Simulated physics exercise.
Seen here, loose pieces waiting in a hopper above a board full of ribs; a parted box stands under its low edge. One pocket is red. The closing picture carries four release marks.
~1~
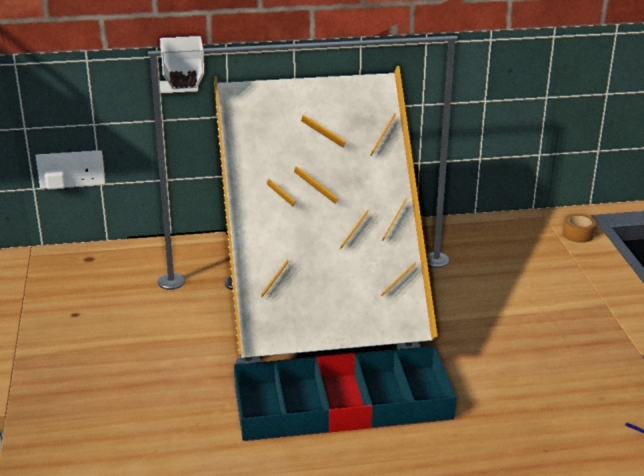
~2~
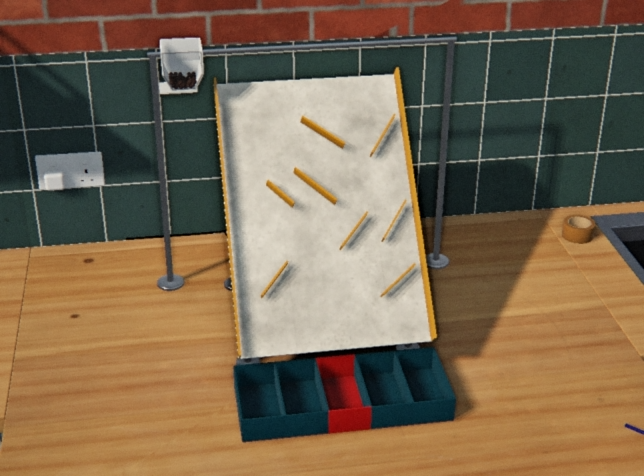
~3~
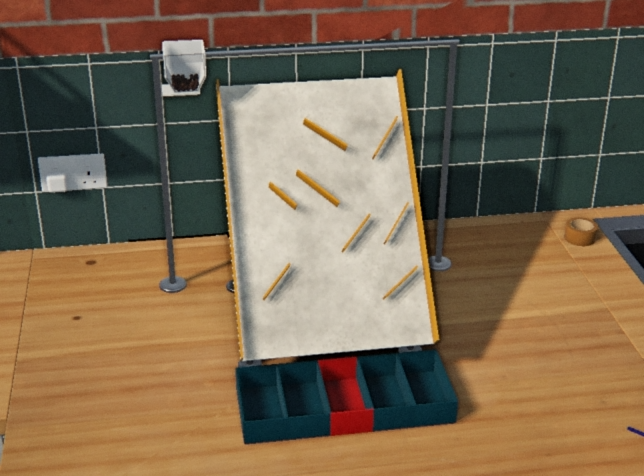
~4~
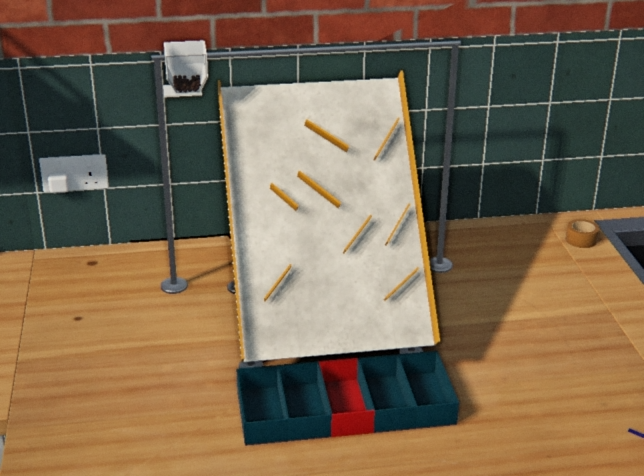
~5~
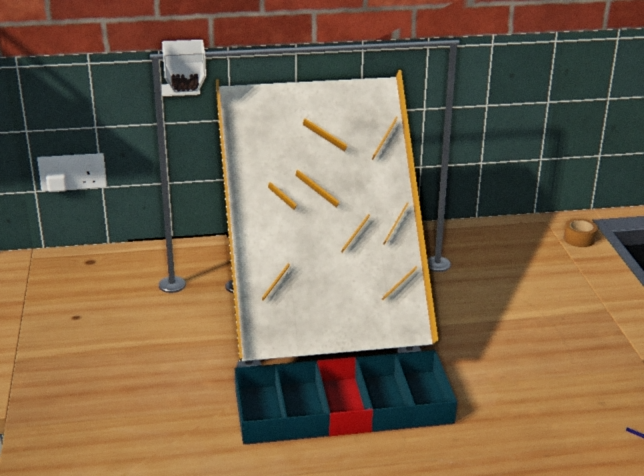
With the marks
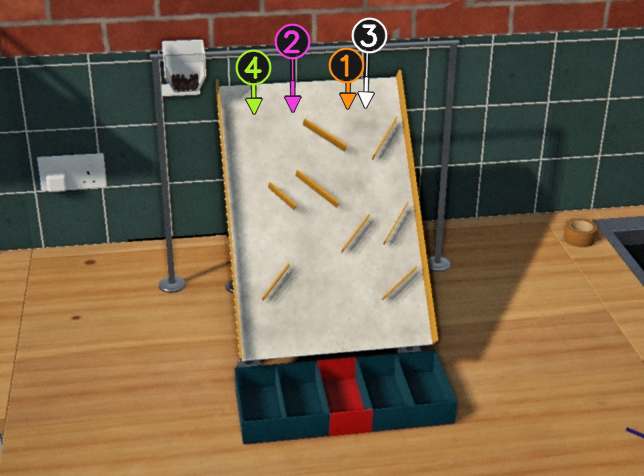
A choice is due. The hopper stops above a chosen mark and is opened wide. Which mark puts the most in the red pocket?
The best mark is 2.
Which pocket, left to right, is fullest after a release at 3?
The second.
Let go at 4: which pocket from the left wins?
The first.
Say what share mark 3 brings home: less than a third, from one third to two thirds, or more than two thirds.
Less than a third.
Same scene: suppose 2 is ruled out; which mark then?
1 it is.
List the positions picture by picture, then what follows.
The first picture shows hopper (183, 80), allspice berries, door shut.
The second picture shows ribs (302, 116) to (345, 143), (372, 152) to (395, 114), (267, 180) to (294, 203).
The third picture shows ribs (297, 170) to (339, 202), (344, 248) to (370, 214), (386, 240) to (408, 202).
The fourth picture shows ribs (265, 298) to (291, 264), (387, 297) to (419, 267).
The fifth picture shows red pocket (351, 421), number 3 of 5 from the left.
On the marked copy, mark 1 meets the board at (347, 103); mark 2 meets the board at (292, 106); mark 3 meets the board at (365, 102); mark 4 meets the board at (254, 108).
With 1, roughly a third in the red pocket, roughly half in other pockets, about a tenth outside the box.
With 2, roughly two thirds in the red pocket, roughly a third in other pockets.
With 3, about a tenth in the red pocket, the larger part in other pockets, about a tenth outside the box.
With 4, about a tenth in the red pocket, the larger part in other pockets, just a few outside the box.
